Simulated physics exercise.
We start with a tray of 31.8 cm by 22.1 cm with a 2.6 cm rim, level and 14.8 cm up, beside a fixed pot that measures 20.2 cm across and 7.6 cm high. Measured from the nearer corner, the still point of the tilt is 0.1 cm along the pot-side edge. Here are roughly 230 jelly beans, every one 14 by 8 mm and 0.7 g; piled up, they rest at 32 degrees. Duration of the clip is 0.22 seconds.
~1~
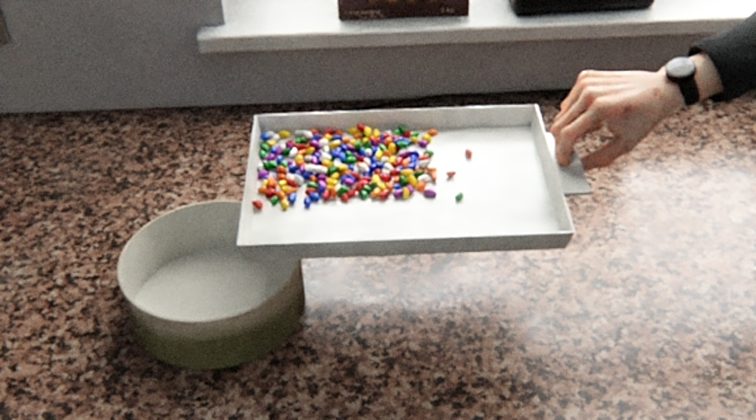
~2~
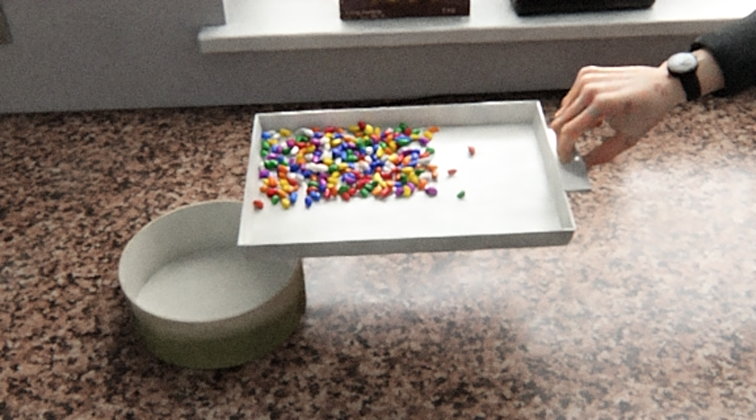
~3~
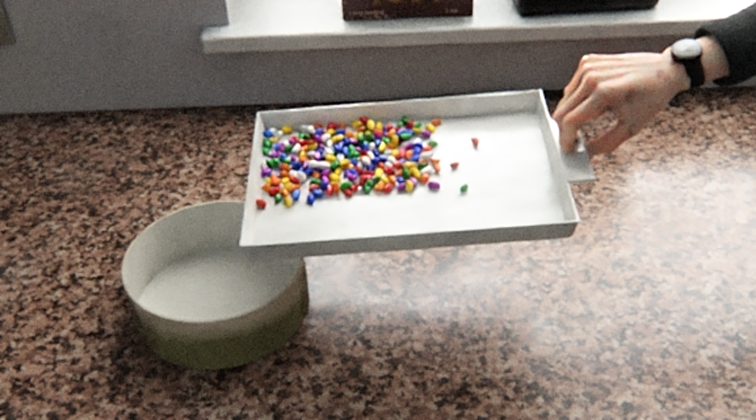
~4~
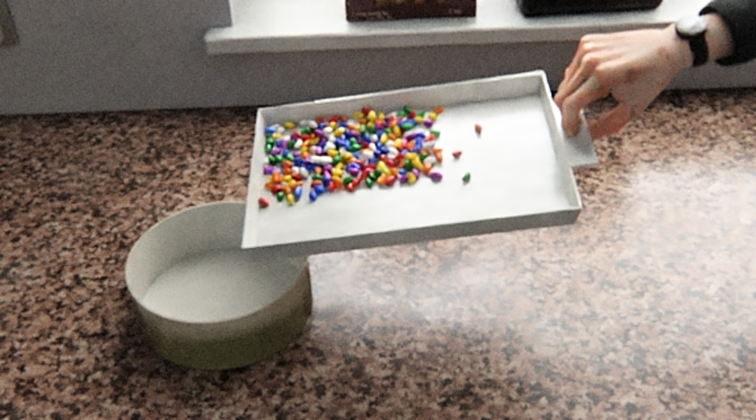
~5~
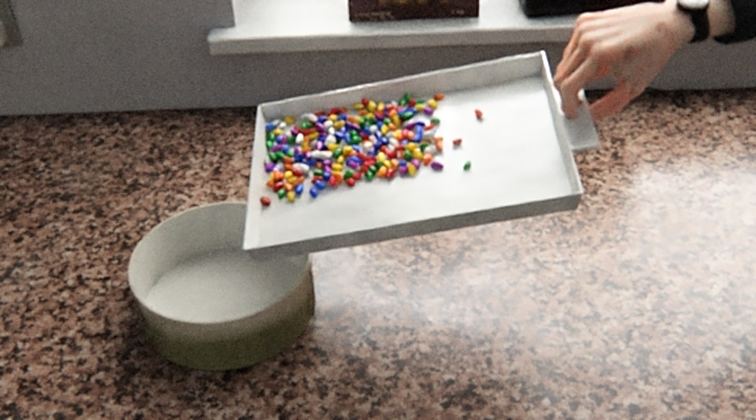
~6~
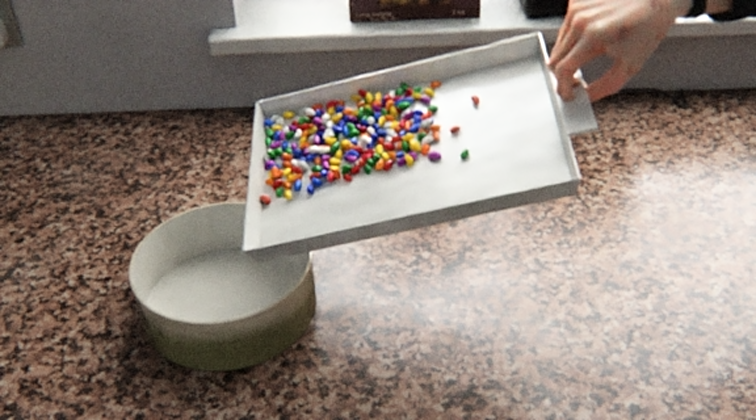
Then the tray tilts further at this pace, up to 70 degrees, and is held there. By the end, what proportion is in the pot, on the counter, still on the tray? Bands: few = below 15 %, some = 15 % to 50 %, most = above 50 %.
Pot: Some, counter: Some, left on the tray: Some.
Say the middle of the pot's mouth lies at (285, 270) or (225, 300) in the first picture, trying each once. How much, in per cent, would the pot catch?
First try around 5 %, second around 55 %.
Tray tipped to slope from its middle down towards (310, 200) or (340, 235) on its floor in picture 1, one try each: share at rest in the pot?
The share comes to about 35 in a hundred, then about 0 in a hundred.
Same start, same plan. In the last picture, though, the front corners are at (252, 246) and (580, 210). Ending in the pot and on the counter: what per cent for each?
In the pot: 0 per cent; on the counter: 65 per cent.
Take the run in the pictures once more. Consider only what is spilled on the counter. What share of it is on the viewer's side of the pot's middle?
About 100 percent of the spill.
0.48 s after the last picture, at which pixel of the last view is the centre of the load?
Look about (247, 169) in the last view.
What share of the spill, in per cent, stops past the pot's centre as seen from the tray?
80 %.
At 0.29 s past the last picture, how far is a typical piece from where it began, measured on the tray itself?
I'd say close to 3 centimetres.
Then, 0.29 s after the last picture, tilt 43 degrees; the tray holds 100 %, the pot 0 %.
Then, 0.48 s after the last picture, tilt 61 degrees; the tray holds 100 %, the pot 0 %.
Then, 0.79 s after the last picture, tilt 70 degrees; the tray holds 55 %, the pot 15 %.
In the end, pot 30 %, counter 30 %, tray 40 %.
